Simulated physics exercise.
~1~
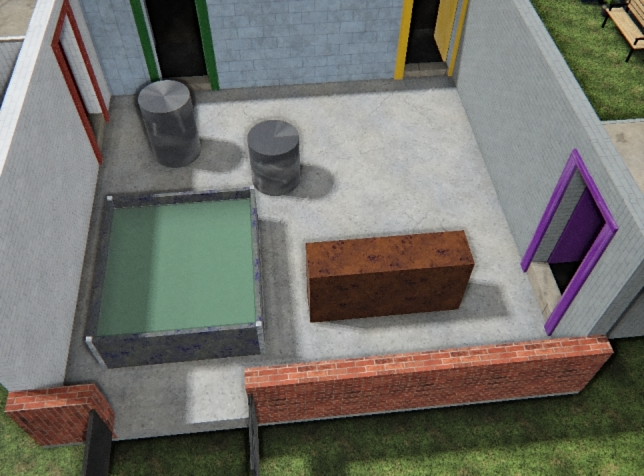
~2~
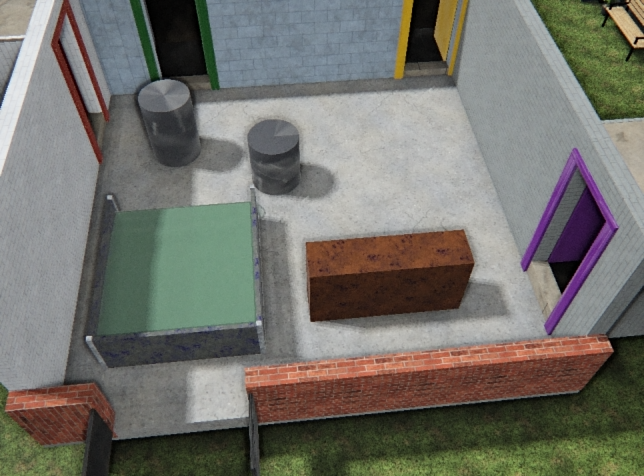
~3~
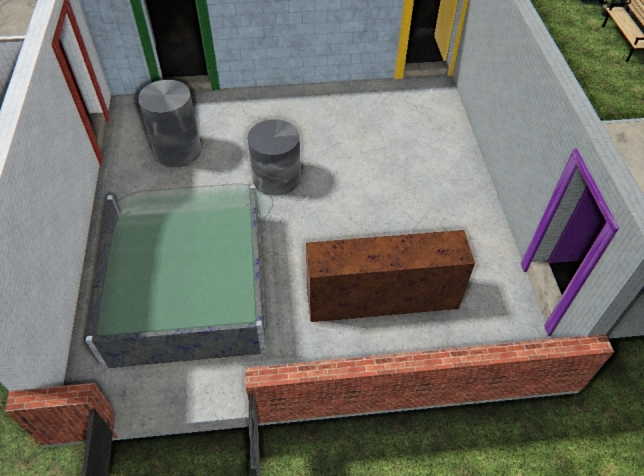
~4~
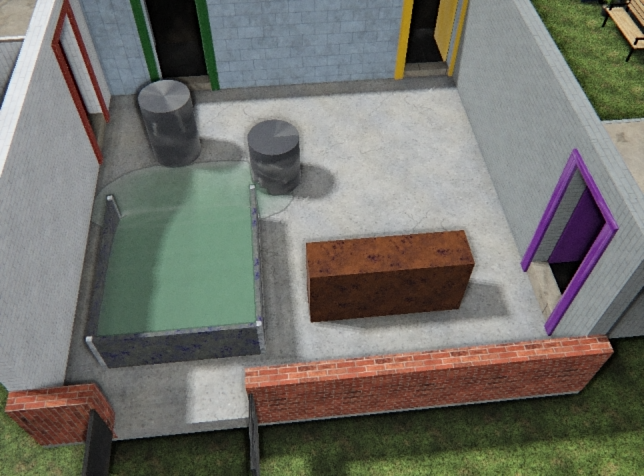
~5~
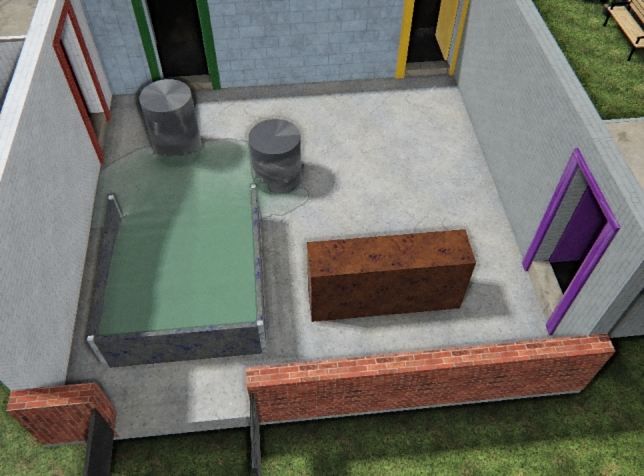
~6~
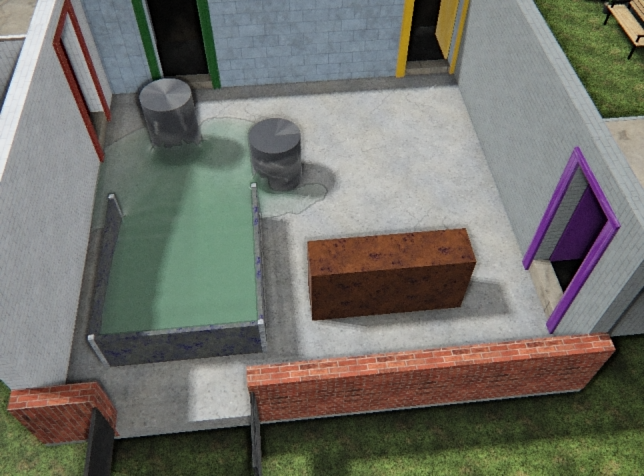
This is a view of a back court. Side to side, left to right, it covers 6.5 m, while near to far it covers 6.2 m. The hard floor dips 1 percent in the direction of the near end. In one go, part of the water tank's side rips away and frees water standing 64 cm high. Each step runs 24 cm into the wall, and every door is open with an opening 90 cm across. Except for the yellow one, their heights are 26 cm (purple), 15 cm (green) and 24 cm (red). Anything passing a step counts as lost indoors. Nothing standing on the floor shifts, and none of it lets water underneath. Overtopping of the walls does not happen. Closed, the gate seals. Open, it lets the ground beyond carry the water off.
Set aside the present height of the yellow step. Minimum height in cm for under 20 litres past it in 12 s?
Approx. 13.5 cm.
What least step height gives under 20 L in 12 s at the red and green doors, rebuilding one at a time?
Close to 21 cm (red) and close to 24 cm (green).
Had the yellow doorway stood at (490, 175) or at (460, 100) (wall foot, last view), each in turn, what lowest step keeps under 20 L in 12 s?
In turn: About 8.5 cm, about 18 cm.
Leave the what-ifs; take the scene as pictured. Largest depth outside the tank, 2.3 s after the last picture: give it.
Up to some 32 centimetres, I'd say.
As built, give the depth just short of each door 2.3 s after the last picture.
Depth (cm): Purple 0 / yellow 5 / green 26 / red 18.
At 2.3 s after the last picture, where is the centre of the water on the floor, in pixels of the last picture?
The water is centred near (214, 175).
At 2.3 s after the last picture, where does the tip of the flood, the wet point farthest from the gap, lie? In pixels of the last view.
The farthest wet point is roughly at (453, 74) in the last view.
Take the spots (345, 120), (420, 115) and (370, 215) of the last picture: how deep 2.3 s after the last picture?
Approx. 2 / 2 / 1 cm.
Then, 0.7 s after the last picture water covers 25 % of the floor, deepest (44 cm) near (113, 96); it has not reached the yellow door.
Then, 2.3 s after the last picture water covers 50 % of the floor, deepest (32 cm) near (112, 103); 5 cm at the yellow door, 0 litres in over its 14 cm step.
Then, 11.3 s after the last picture water covers 100 % of the floor, deepest (15 cm) near (362, 385); 4 cm at the yellow door, 17 litres in over its 14 cm step.
At the yellow door as built, the water peaked near 16 cm, 4.3 s after the last picture.
Run again over the same 12 s with other heights there, 27 litres in over 12 cm, 9 litres over 16 cm. The limit of 20 litres is kept from about 13.5 cm up.
